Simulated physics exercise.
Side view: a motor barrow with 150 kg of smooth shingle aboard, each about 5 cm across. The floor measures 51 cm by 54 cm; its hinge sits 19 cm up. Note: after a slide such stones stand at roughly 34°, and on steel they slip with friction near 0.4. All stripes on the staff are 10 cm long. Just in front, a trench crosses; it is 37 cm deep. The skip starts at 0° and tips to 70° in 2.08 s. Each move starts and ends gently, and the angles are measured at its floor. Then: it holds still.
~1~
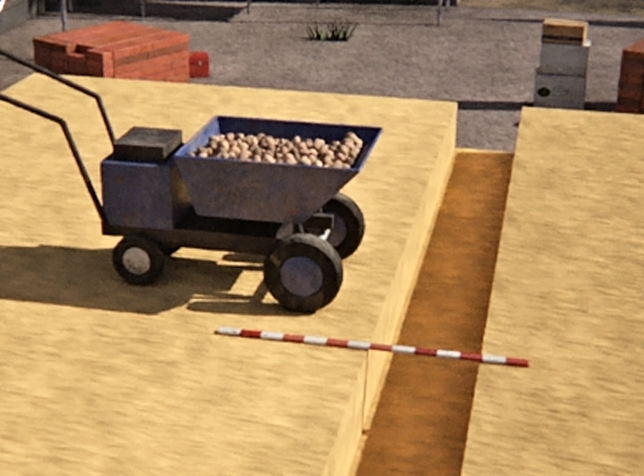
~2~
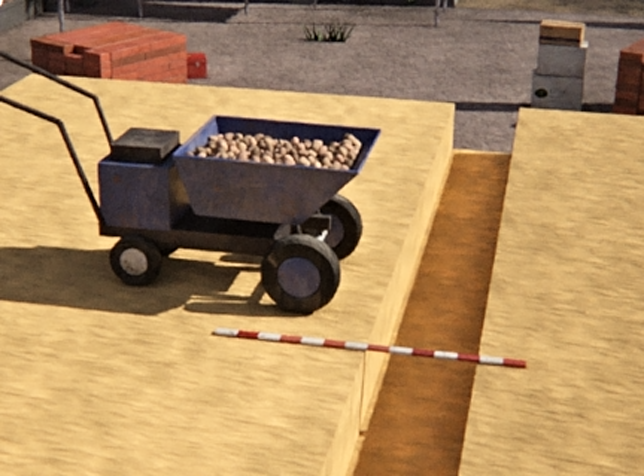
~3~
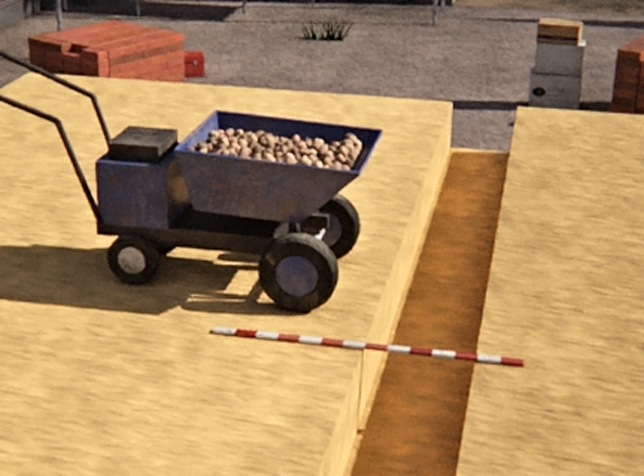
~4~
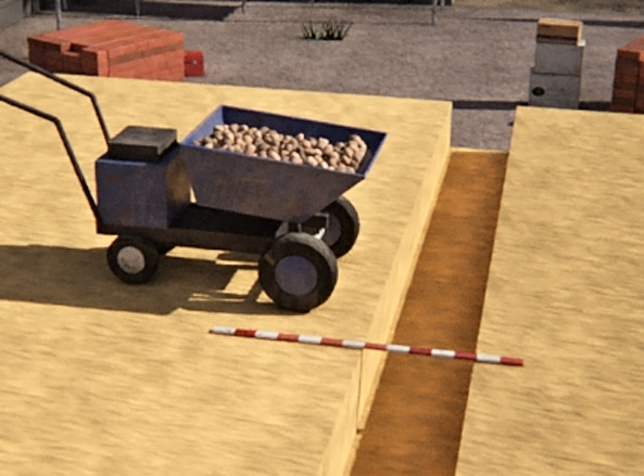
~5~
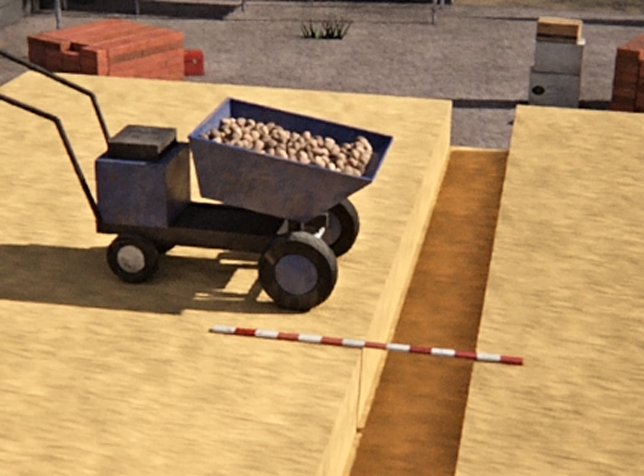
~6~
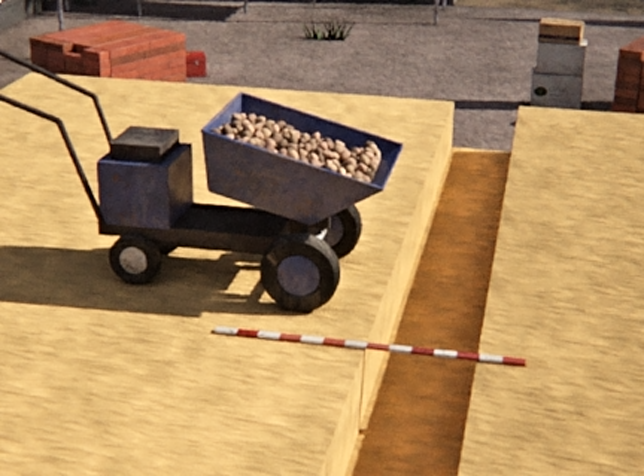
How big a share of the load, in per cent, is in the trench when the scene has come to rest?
A share of about 87 percent.
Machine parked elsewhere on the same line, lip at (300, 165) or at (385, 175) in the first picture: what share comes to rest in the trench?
Near 100 and near 55 percent.
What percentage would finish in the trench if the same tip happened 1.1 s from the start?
Estimate: About 80 %.
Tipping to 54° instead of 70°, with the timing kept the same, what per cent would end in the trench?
Near 75 per cent then.
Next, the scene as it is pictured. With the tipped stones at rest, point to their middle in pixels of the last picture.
Centre estimate: Around (453, 351).
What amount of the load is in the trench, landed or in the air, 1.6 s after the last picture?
60 per cent, give or take.
Then, 1.0 s after the last picture the floor is at 59°, 95 % in the skip, 5 % in the trench; the foremost stones are at (466, 309).
Then, 1.6 s after the last picture the floor is at 70°, 26 % in the skip, 62 % in the trench, 12 % past the trench; the foremost stones are at (578, 306).
Then, 1.9 s after the last picture the floor is at 70°, 6 % in the skip, 81 % in the trench, 13 % past the trench; the foremost stones are at (611, 314).
Then, 3.9 s after the last picture the floor is at 70°, 0 % in the skip, 87 % in the trench, 13 % past the trench; the foremost stones are at (615, 315).
